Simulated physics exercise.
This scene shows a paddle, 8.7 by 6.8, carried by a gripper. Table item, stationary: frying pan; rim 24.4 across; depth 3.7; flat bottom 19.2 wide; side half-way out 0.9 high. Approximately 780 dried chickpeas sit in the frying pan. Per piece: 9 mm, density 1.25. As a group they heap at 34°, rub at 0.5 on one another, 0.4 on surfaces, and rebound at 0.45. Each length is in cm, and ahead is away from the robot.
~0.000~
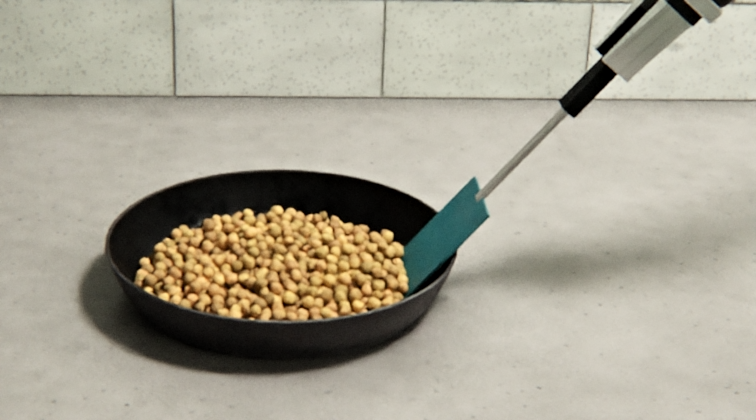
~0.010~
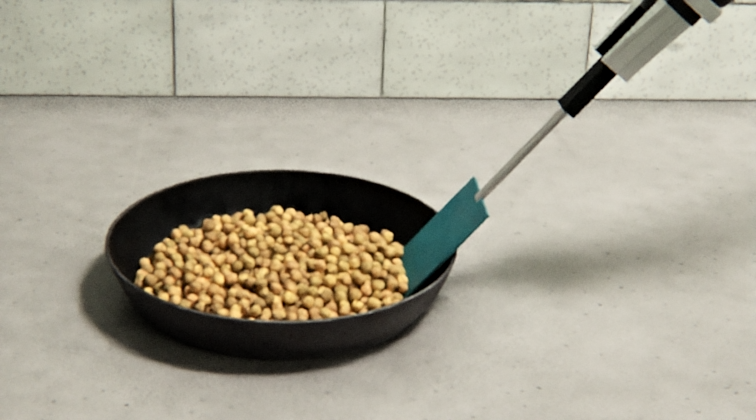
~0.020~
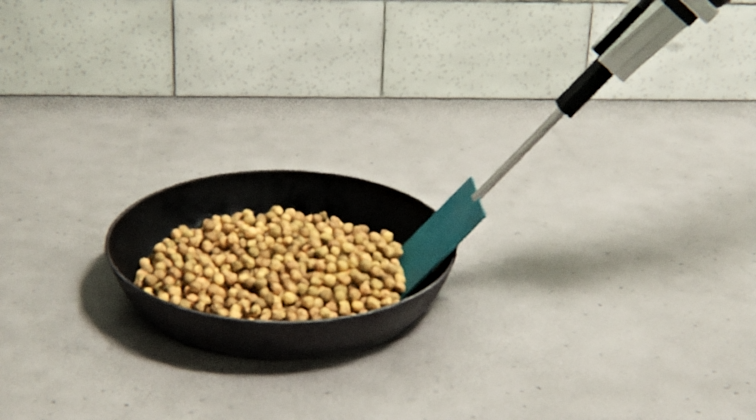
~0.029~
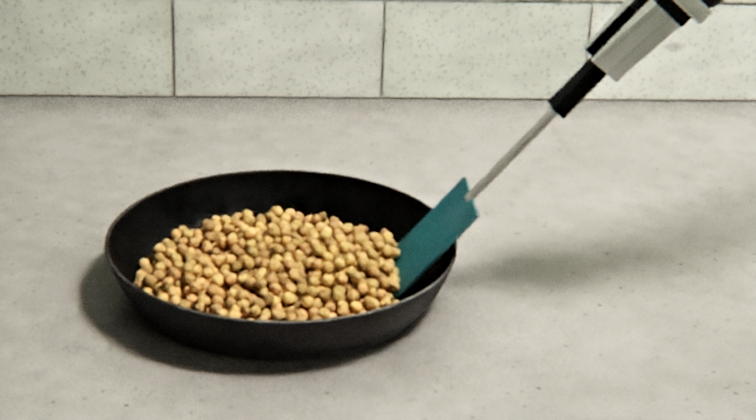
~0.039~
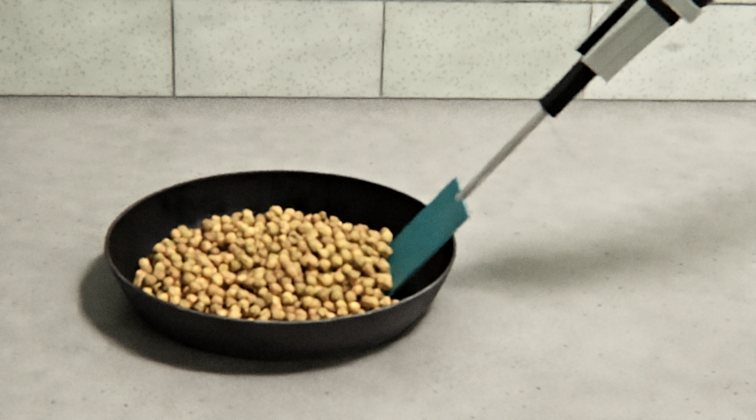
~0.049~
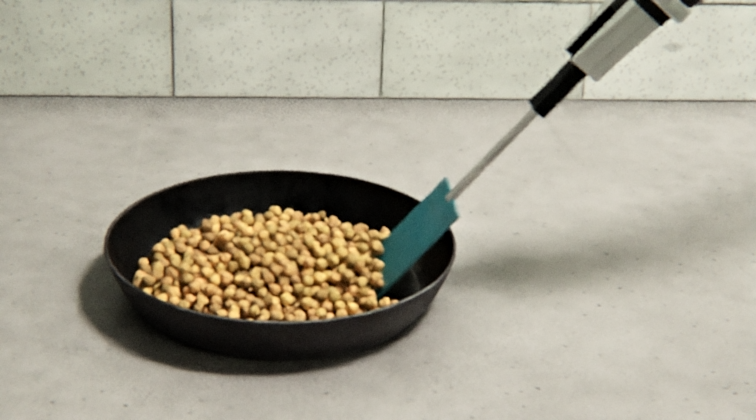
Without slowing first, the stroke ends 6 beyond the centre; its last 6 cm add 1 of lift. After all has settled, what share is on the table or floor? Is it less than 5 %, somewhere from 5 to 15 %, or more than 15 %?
It is less than 5 %.
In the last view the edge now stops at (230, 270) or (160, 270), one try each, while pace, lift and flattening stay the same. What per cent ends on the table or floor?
I'd say some 0 per cent, then some 5 per cent.
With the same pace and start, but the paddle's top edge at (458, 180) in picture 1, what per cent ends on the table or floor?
About 0 per cent.
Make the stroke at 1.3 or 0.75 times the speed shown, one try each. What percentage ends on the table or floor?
Roughly 0 % and roughly 0 %.
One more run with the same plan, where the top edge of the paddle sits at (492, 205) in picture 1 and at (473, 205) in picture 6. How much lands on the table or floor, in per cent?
It comes to something like 0 %, give or take.
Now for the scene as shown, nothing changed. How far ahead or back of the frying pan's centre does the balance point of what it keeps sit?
It sits some 4.0 centimetres ahead of centre.
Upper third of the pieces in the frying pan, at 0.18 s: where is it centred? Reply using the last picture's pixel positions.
I'd say close to (220, 258).
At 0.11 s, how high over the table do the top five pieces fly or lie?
Somewhere near 4 cm, I'd say.
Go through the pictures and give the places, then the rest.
The first picture shows paddle top edge at (482, 195), sloping 50°; upper third of the load around (283, 261), from x 140 to 410, top at y 210; 780 in the frying pan.
The second picture shows paddle top edge at (481, 195), sloping 50°; upper third of the load around (283, 261), from x 140 to 410, top at y 210.
The third picture shows paddle top edge at (478, 196), sloping 50°; upper third of the load around (285, 261), from x 140 to 410, top at y 210.
The fourth picture shows paddle top edge at (472, 196), sloping 50°; upper third of the load around (289, 261), from x 140 to 410, top at y 210.
The fifth picture shows paddle top edge at (463, 196), sloping 50°; upper third of the load around (291, 261), from x 140 to 410, top at y 210.
The sixth picture shows paddle top edge at (453, 196), sloping 50°; upper third of the load around (288, 261), from x 135 to 410, top at y 210; 780 in the frying pan.
By 0.11 s, sloping 50°, highest piece 4 above the table; 780 in the frying pan.
By 0.18 s, sloping 50°, highest piece 4 above the table; 780 in the frying pan.
By 0.41 s, sloping 50°, highest piece 4 above the table; 778 in the frying pan, 2 on the table or floor.
By 1.46 s, sloping 50°, highest piece 4 above the table; 778 in the frying pan, 2 on the table or floor.
Final count, 778 in the frying pan, 2 on the table or floor. That is 0 % on the table or floor.
